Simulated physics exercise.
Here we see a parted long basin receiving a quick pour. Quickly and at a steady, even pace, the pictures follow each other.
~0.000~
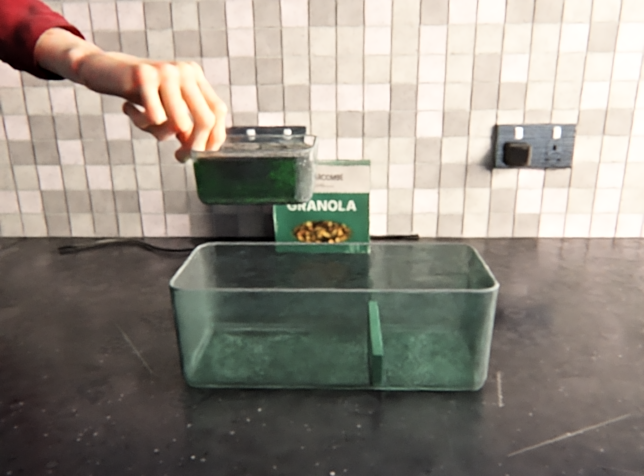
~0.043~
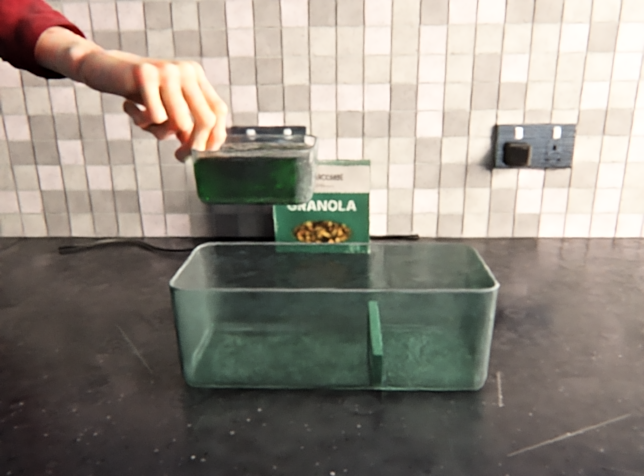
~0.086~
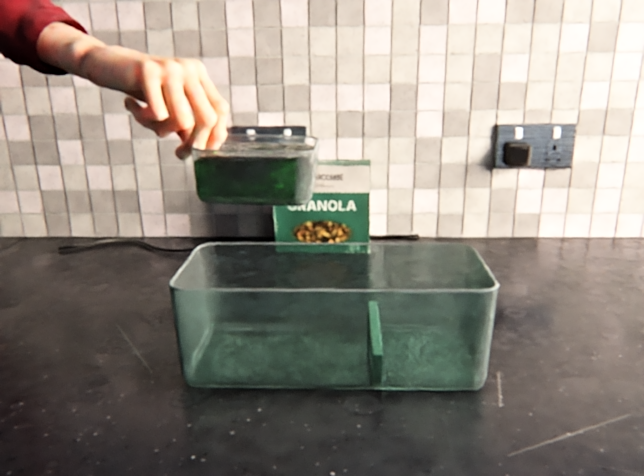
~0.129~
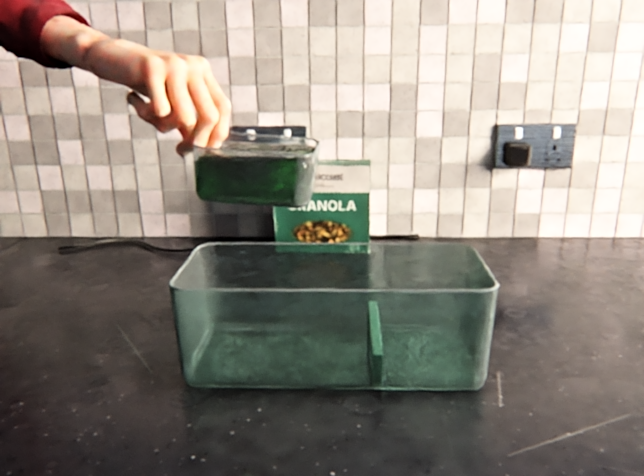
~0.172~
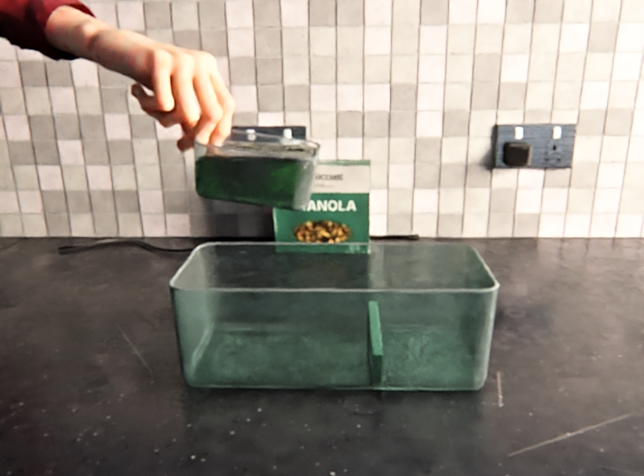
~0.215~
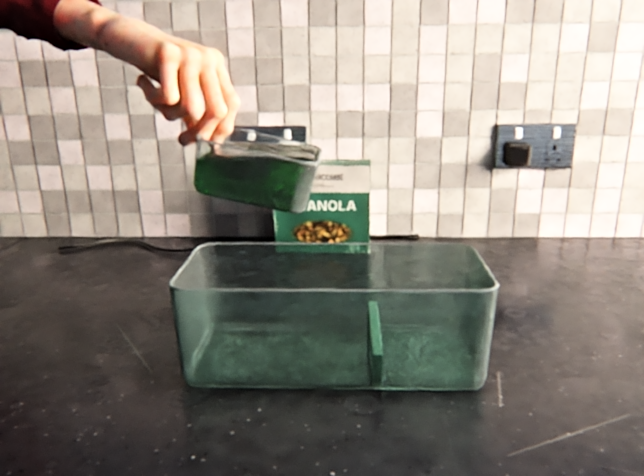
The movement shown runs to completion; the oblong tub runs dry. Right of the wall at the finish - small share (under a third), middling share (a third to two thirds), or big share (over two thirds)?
Middling.
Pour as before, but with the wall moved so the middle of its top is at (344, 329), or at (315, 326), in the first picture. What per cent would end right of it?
Well, it's close to 75 per cent for the first one, then 85 per cent for the other.
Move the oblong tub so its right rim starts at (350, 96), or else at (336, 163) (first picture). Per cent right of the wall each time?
In order: Close to 75 and 65 percent.
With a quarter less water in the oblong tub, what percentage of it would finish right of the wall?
Estimate: Around 20 per cent.
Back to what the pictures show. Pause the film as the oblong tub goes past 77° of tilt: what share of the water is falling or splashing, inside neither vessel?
That comes to near 40 percent.
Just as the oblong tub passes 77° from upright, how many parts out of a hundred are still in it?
Close to 25 parts in a hundred remain.
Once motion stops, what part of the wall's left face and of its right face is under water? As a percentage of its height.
Left 20 %, right 40 %.
Then, 0.60 s in, the tilt is 77° and 26 per cent is still to pour, 14 is left of the wall and 21 right of it.
Then, 0.89 s in, the tilt is 115° and 2 per cent is still to pour, 49 is left of the wall and 46 right of it.
Then, 1.19 s in, the tilt is 119° and 0 per cent is still to pour, 54 is left of the wall and 45 right of it.
Then, 1.51 s in, the tilt is 119° and 0 per cent is still to pour, 54 is left of the wall and 45 right of it.
Finally, 54 per cent lies left of the wall, 46 right of it and 1 outside.
